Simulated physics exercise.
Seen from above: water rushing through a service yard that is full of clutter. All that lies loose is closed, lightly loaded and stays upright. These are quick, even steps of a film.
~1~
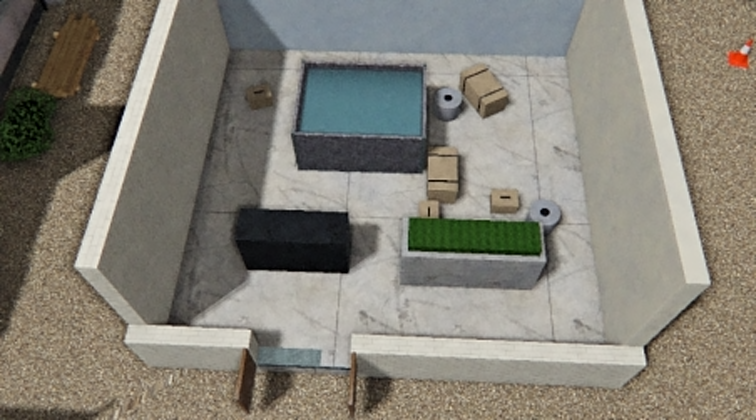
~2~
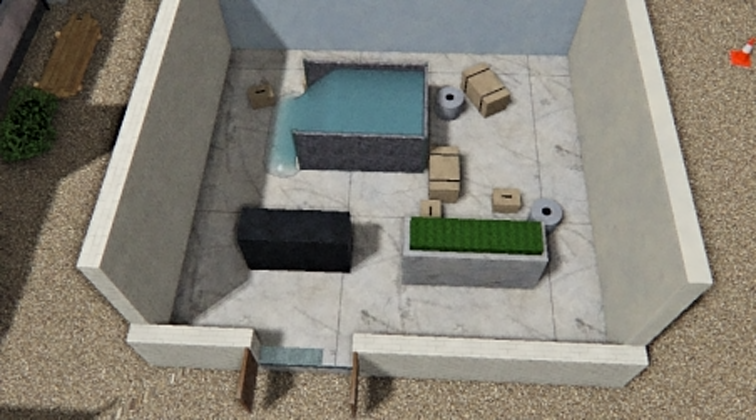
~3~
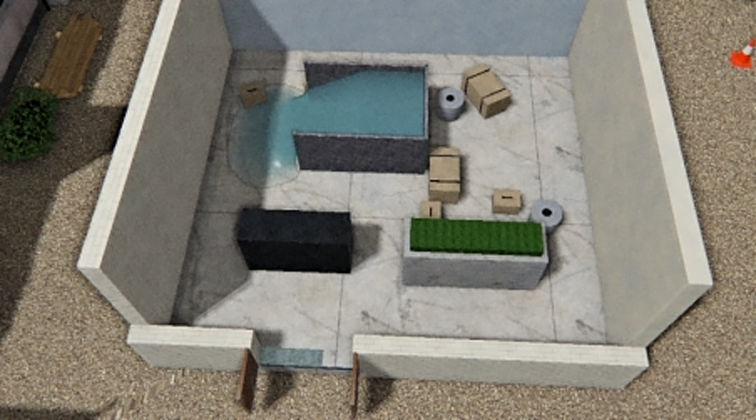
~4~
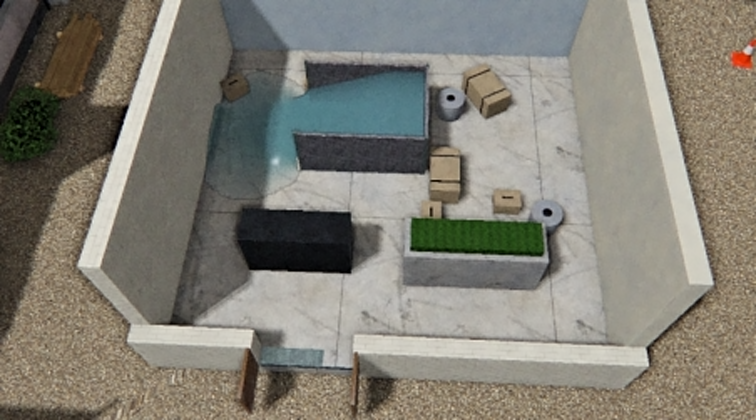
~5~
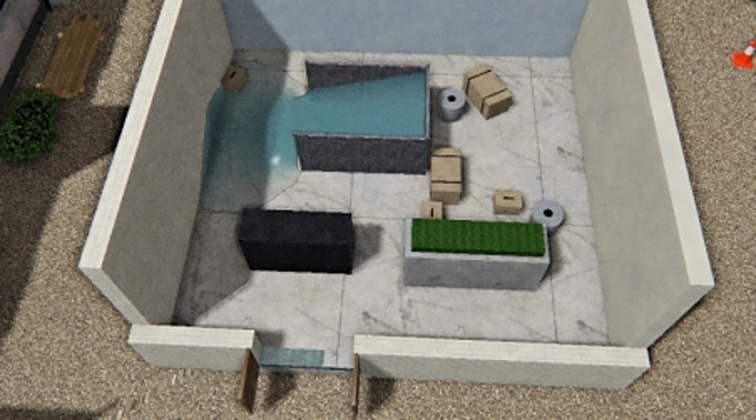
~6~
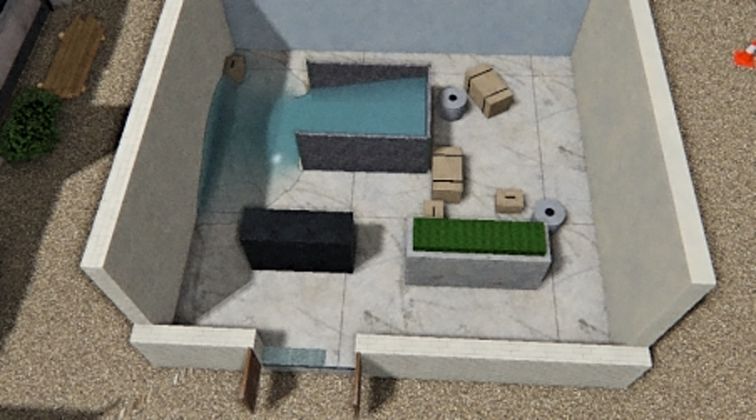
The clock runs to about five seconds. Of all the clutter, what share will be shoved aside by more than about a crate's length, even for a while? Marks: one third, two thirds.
That comes to one to two thirds.
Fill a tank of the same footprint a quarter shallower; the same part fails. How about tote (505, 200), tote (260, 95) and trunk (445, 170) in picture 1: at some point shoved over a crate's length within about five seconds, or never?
As listed: Less than that, moved that far, no.
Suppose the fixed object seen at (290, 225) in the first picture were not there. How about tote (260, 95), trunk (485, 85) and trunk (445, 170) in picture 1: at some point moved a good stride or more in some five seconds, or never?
One after the other: Shifted that much, moved that far, short of that.
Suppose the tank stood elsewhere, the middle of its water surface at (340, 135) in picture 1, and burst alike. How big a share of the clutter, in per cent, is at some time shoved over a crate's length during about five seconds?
Close to 50 %.
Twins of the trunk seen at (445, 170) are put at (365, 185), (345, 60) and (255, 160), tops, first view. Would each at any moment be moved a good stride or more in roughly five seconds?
One after the other: Never so far, swept aside, pushed that far.
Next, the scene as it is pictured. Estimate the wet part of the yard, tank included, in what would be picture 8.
Close to 25 %.
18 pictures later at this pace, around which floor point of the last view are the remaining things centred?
Roughly at (477, 153).
A moment on, 1 of 8 are well off their spots; 1 afloat.
Next, 1 of 8 are well off their spots; 1 afloat.
Later, 3 of 8 are well off their spots; 2 afloat.
In the end, 4 of 8 are well off their spots, and 4 have been at some point; 2 afloat.
